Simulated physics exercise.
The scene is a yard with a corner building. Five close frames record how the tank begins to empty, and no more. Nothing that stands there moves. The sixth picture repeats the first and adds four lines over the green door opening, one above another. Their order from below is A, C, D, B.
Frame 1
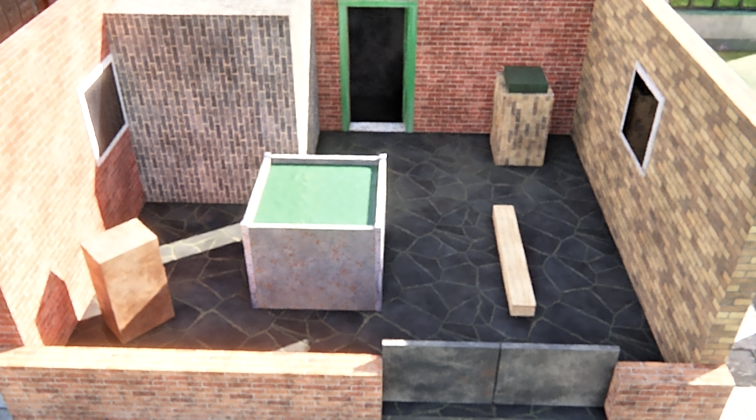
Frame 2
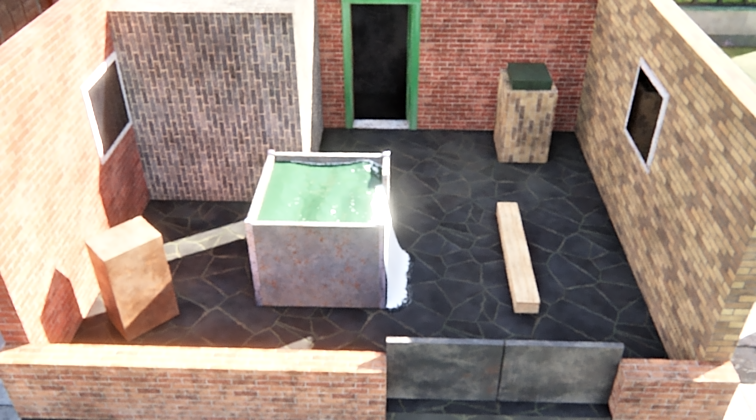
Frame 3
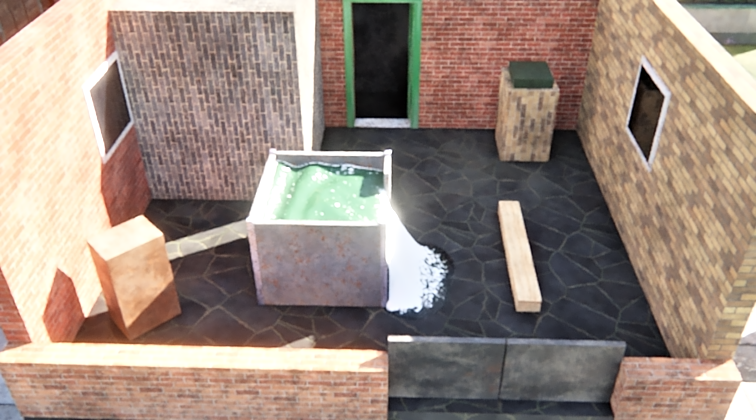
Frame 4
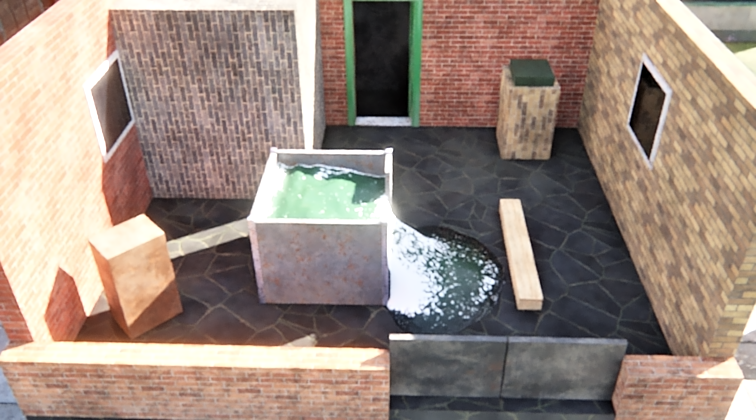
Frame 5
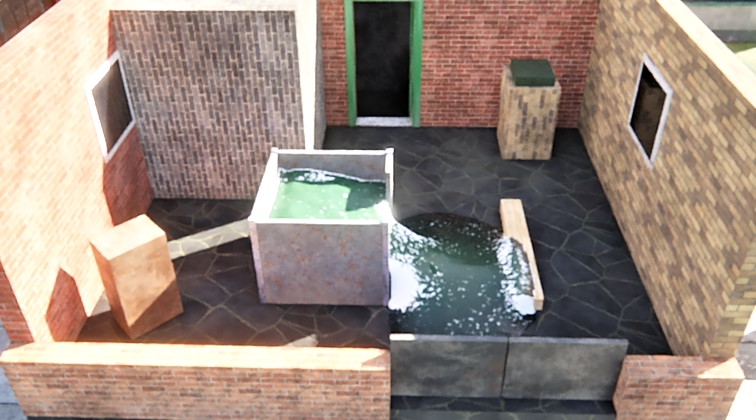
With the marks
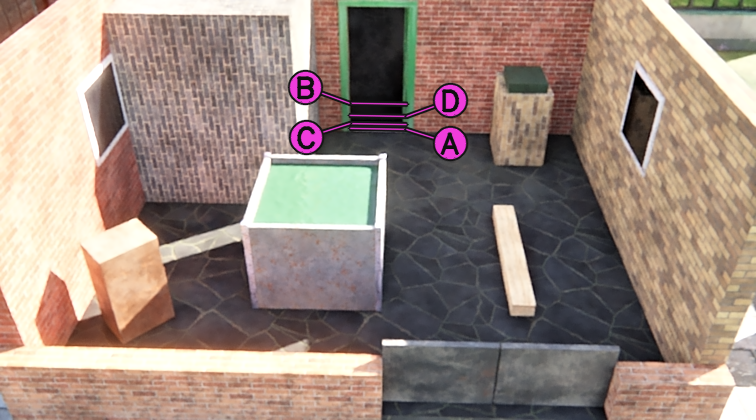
Green water pouring from the right side of a raised tank, spreading across dark paving and reaching a wooden beam.
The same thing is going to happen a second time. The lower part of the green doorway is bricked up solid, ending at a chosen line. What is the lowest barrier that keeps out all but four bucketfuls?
Take C.
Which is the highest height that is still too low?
A.
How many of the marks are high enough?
Three.
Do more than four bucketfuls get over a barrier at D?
No, that is safe.
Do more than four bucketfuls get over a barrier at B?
No, that is safe.
On the marked copy, A at (378, 128); B at (378, 103); C at (378, 124); D at (378, 115); from the bottom up A, C, D, B.
If A is chosen, about 12 bucketfuls get in.
If B is chosen, nothing gets over.
If C is chosen, a splash gets over, under a bucket.
If D is chosen, nothing gets over.
